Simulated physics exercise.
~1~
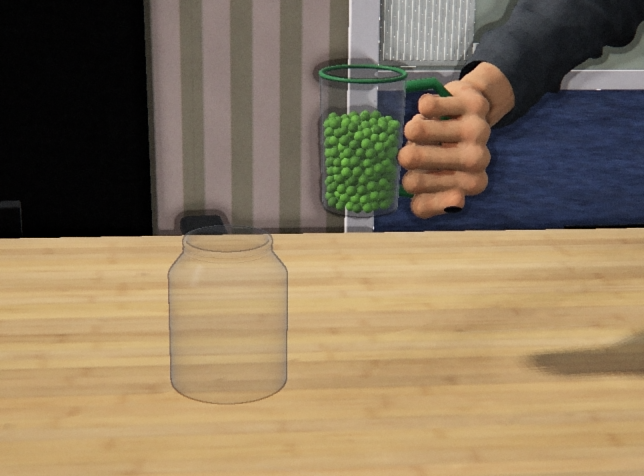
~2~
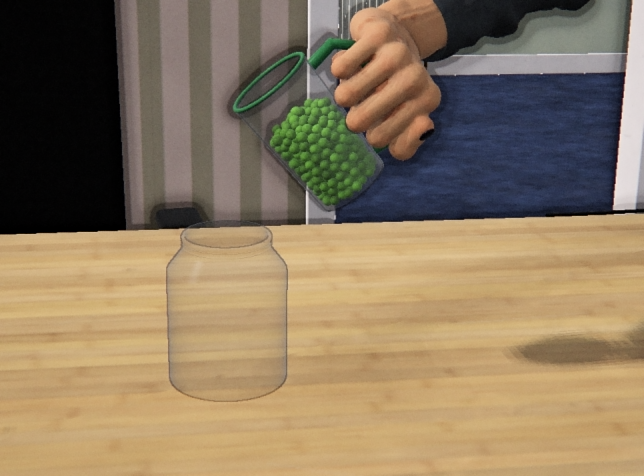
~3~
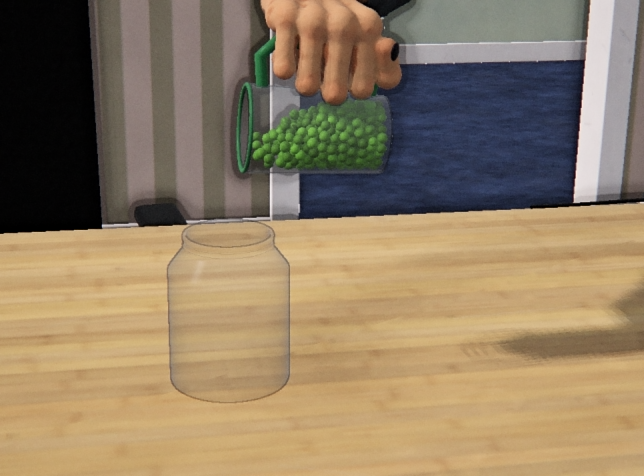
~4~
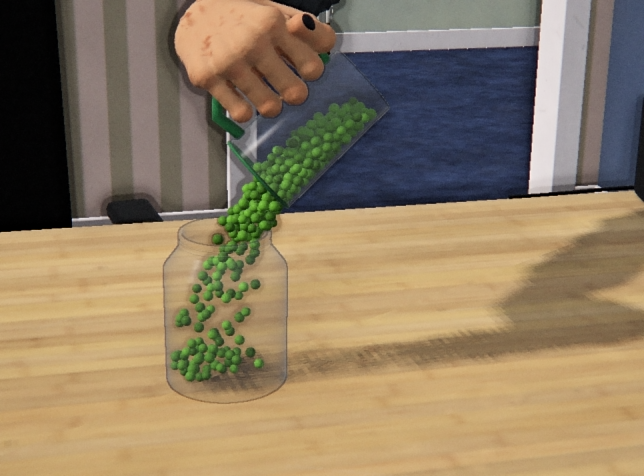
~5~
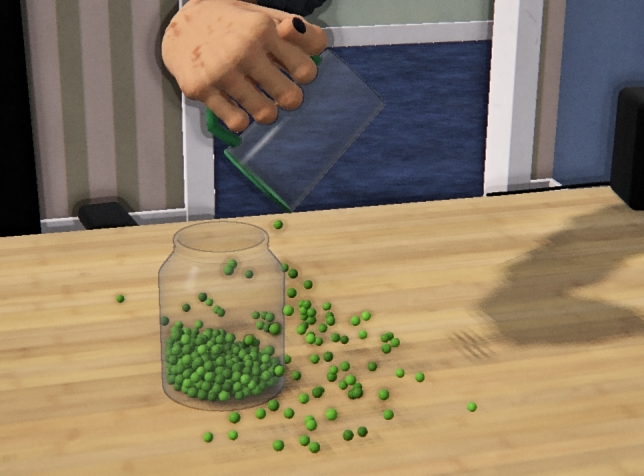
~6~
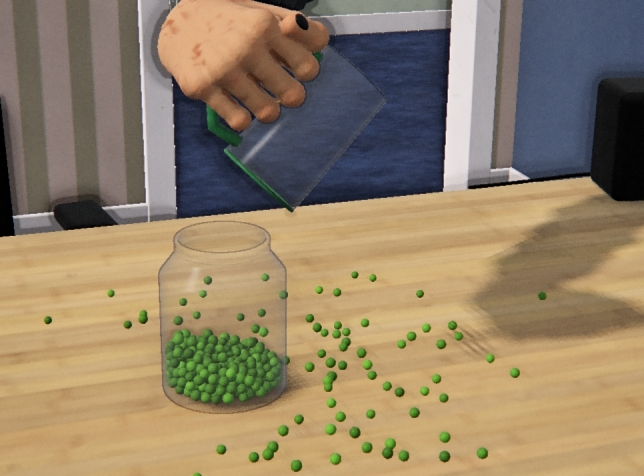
On a wooden tabletop, a hand moved a clear cup of green peas left and tipped it over an open glass jar until the cup was empty. Most of the peas landed inside the jar, while quite a few spilled and scattered across the table.
